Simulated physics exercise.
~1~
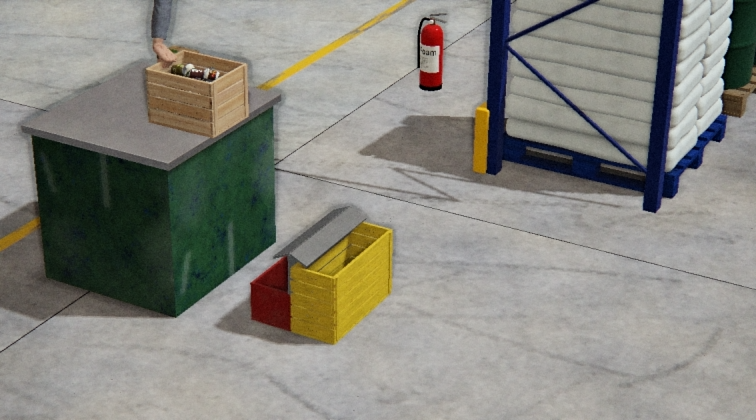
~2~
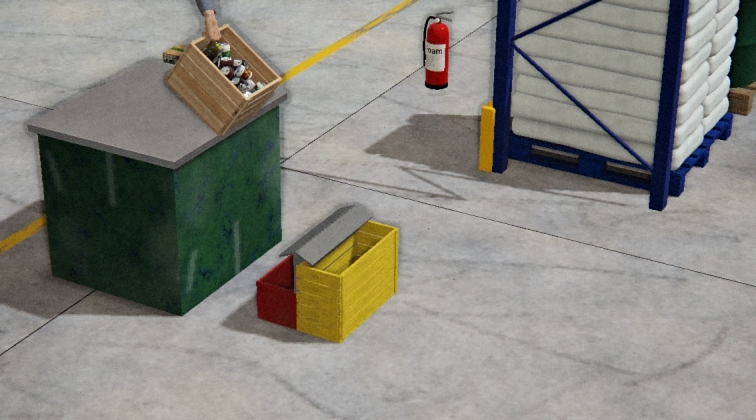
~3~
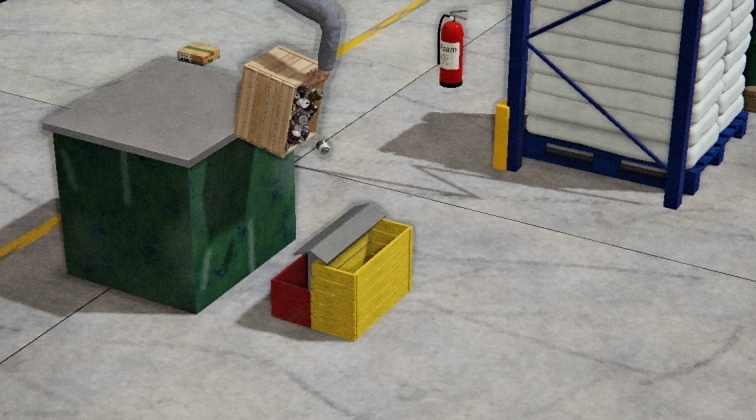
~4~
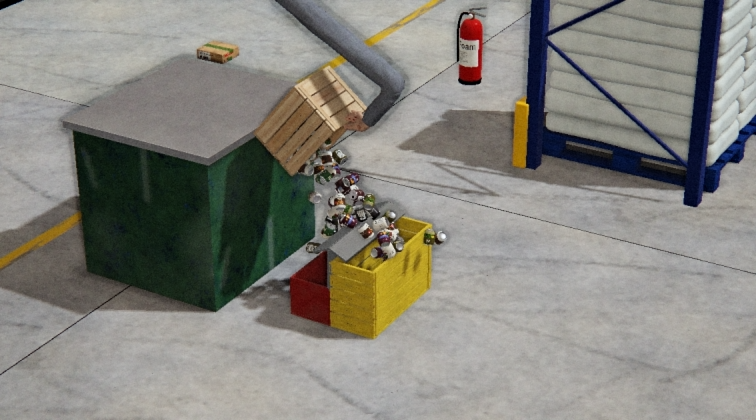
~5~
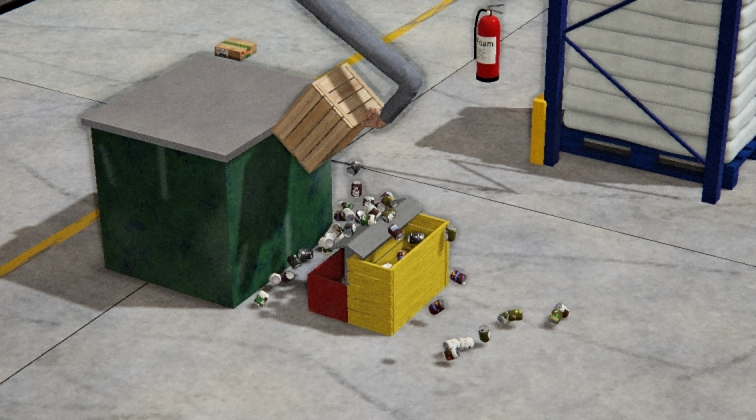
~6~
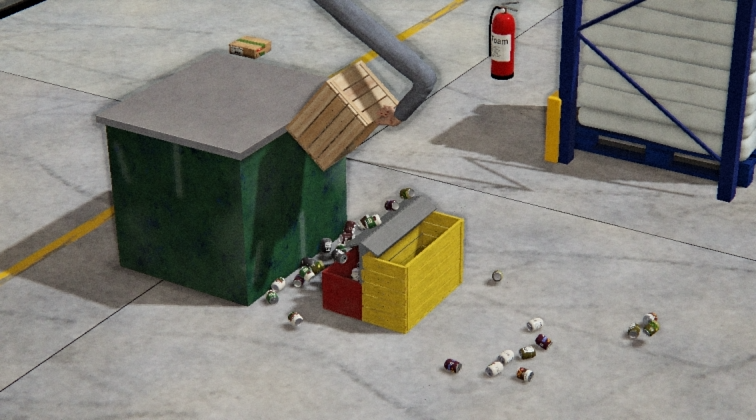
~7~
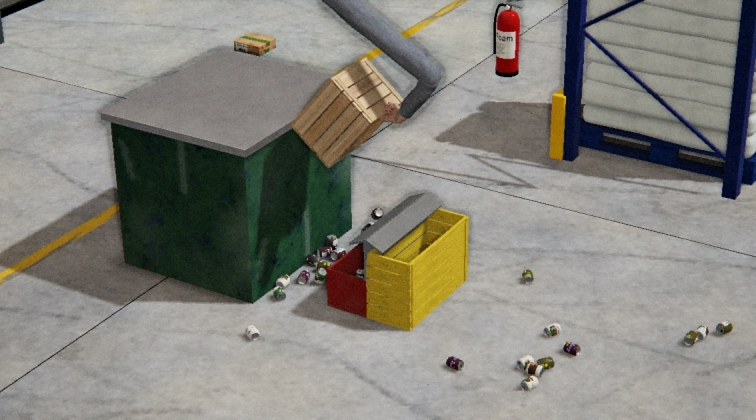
The clip shows a grey arm tipping a wooden crate of mini cans over the edge of a green bench, spilling them onto a ridge between red and yellow totes, until the crate hangs tilted and cans lie scattered on the floor at both sides.
